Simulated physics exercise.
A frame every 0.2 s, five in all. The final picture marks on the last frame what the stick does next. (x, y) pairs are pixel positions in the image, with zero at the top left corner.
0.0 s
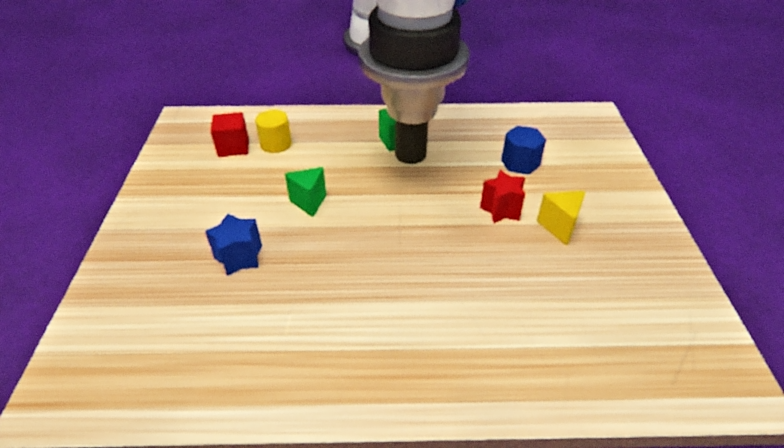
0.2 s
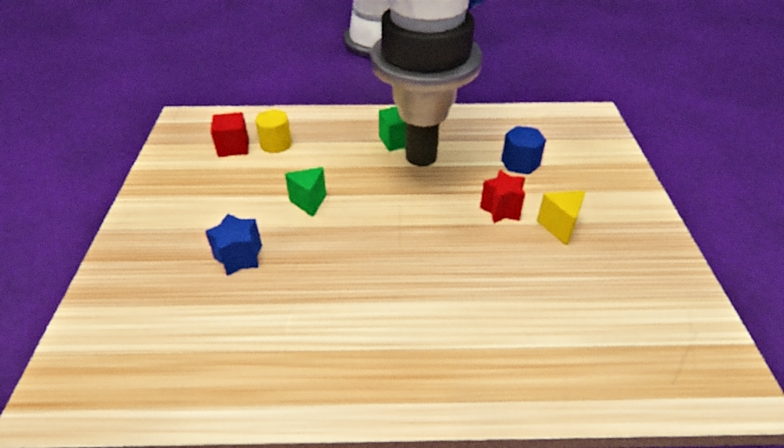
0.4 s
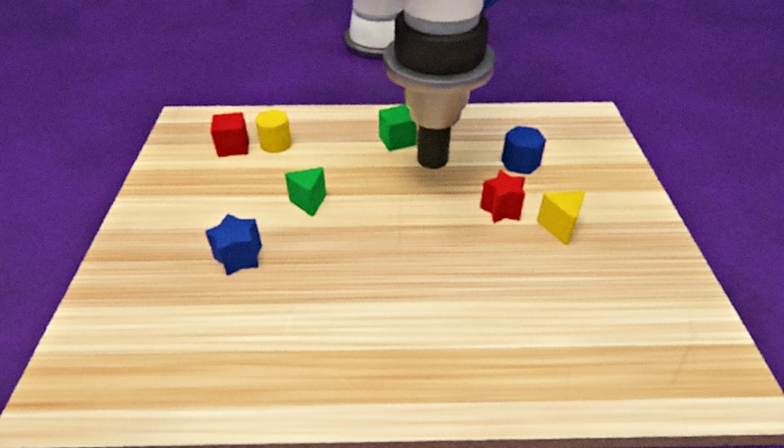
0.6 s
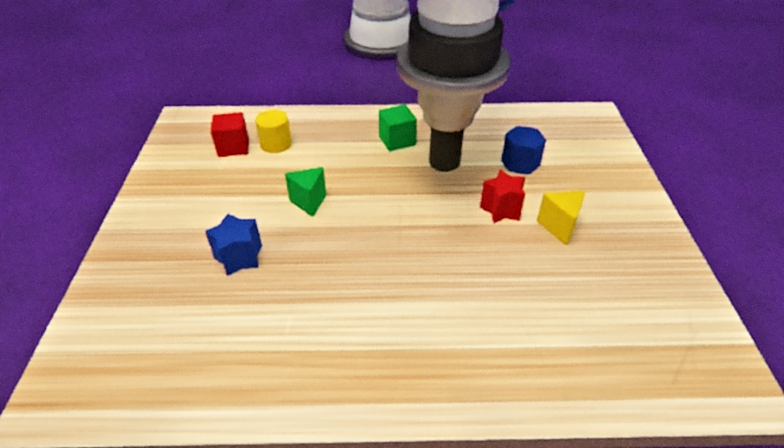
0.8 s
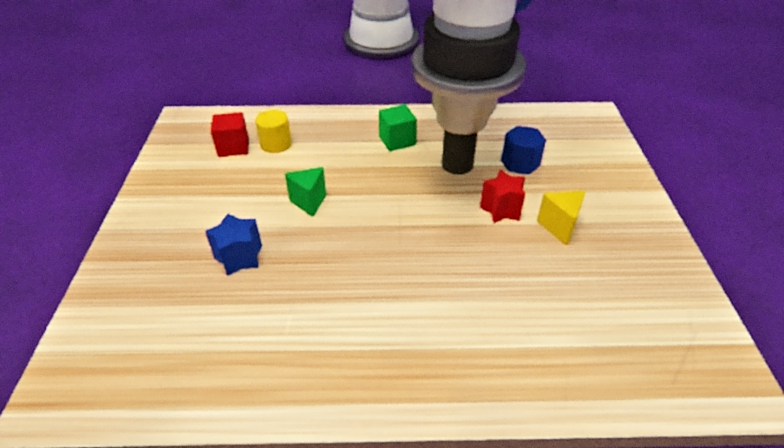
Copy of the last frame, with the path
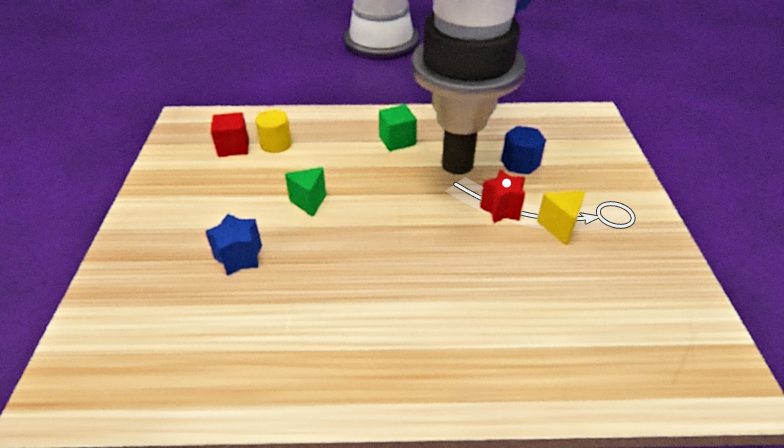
On a wooden board, a robot arm's dark stick moves slightly right among still coloured blocks.
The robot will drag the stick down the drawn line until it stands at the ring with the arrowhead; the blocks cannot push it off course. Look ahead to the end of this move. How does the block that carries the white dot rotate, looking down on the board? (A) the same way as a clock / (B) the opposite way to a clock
It's A.
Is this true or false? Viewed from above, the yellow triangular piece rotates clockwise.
The claim does not hold.
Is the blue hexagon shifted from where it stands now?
No, that is not what happens.
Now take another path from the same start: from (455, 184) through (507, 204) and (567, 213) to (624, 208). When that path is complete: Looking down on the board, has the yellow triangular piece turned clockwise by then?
No, that is not what happens.
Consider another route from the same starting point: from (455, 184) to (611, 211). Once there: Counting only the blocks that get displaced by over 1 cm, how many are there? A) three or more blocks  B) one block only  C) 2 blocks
My pick is B.
Drawn move, from (455, 184) by way of (502, 207) and (560, 219) to (616, 215); the dot is on the red star.
On the path given first. One third of the way, stick at (506, 188); red star at (534, 195); yellow triangular piece at (572, 202).
Two thirds of the way, stick at (567, 200); red star at (577, 214), turned 45° clockwise; yellow triangular piece at (619, 220), turned 55° anticlockwise.
At the end, stick at (623, 196); red star at (580, 213), turned 60° clockwise; blue hexagon still; yellow triangular piece at (620, 222), turned 65° anticlockwise.
